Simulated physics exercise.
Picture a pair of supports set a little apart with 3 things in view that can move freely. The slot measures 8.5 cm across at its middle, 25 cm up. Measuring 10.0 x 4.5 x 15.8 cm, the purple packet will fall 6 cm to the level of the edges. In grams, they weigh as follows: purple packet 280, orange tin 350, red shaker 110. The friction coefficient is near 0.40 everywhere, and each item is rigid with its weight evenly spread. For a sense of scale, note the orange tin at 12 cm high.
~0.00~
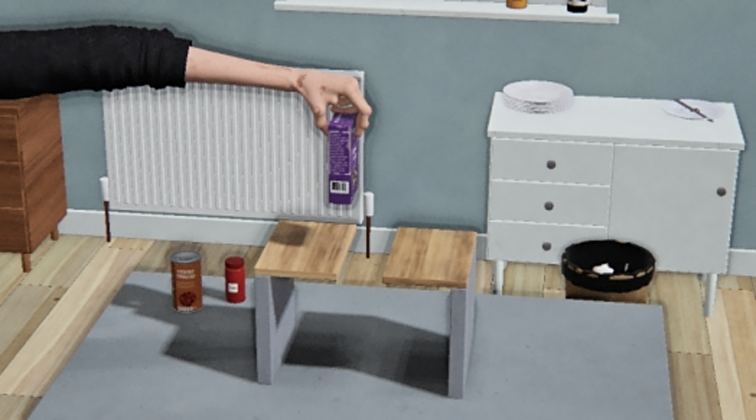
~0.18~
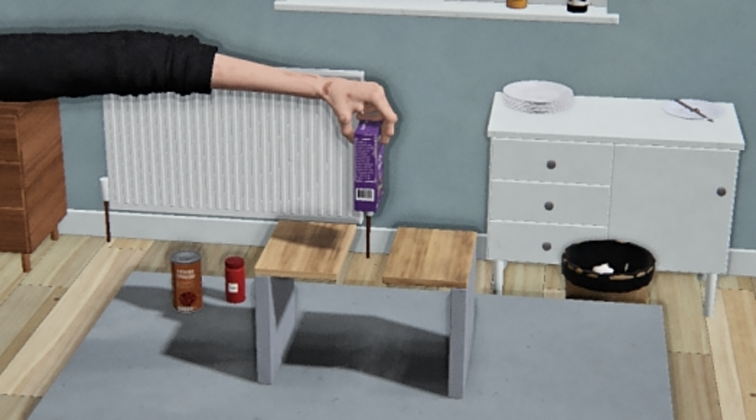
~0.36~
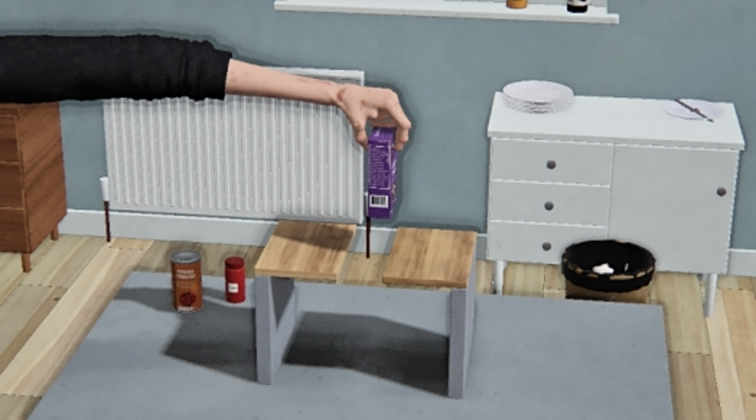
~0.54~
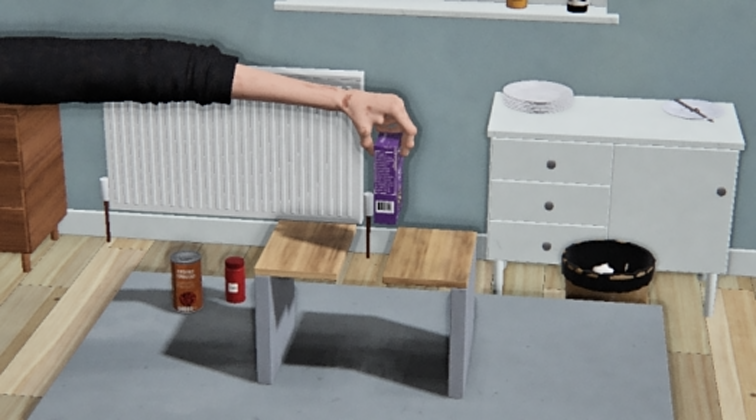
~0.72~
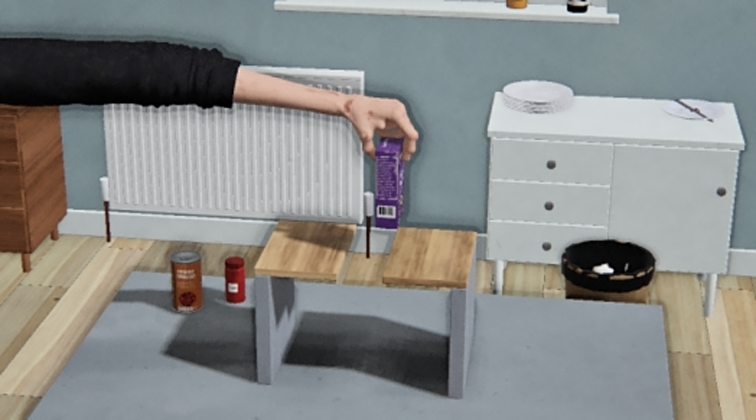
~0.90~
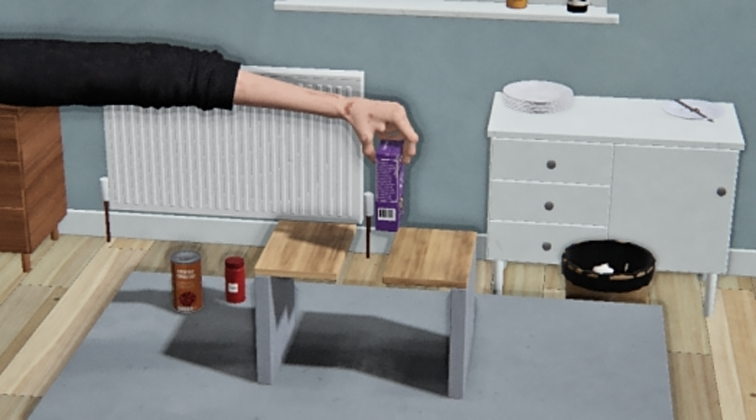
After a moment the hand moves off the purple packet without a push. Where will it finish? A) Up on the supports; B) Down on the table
Up on the supports (A).
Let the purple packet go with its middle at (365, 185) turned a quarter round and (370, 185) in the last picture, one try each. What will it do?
The first time it is held up, the second time it makes it through.
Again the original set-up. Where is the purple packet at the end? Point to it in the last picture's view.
Look near (345, 237) in the last picture.
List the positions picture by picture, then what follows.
In the first frame, 10 cm from its drop point; purple packet (344, 157); orange tin (187, 282).
In the second frame, 6 cm from its drop point; purple packet (369, 164); orange tin (187, 282).
In the third frame, 3 cm from its drop point; purple packet (382, 171); orange tin (187, 282).
In the fourth frame, 2 cm from its drop point; purple packet (389, 177); orange tin (187, 282).
In the fifth frame, held still over the gap; purple packet (390, 181); orange tin (187, 282).
In the sixth frame, held still over the gap; purple packet (390, 184); orange tin (187, 282).
After 1.10 s, purple packet moved 5 cm near (390, 208).
After 1.30 s, purple packet 9° off upright near (383, 213).
After 1.50 s, purple packet 63° off upright near (352, 235).
In the end (2.1 s), toppled on the stand or table, purple packet; the other 2 under 4 cm from the start. At the end, from the last picture's camera, purple packet near (345, 237). The packet lodges.
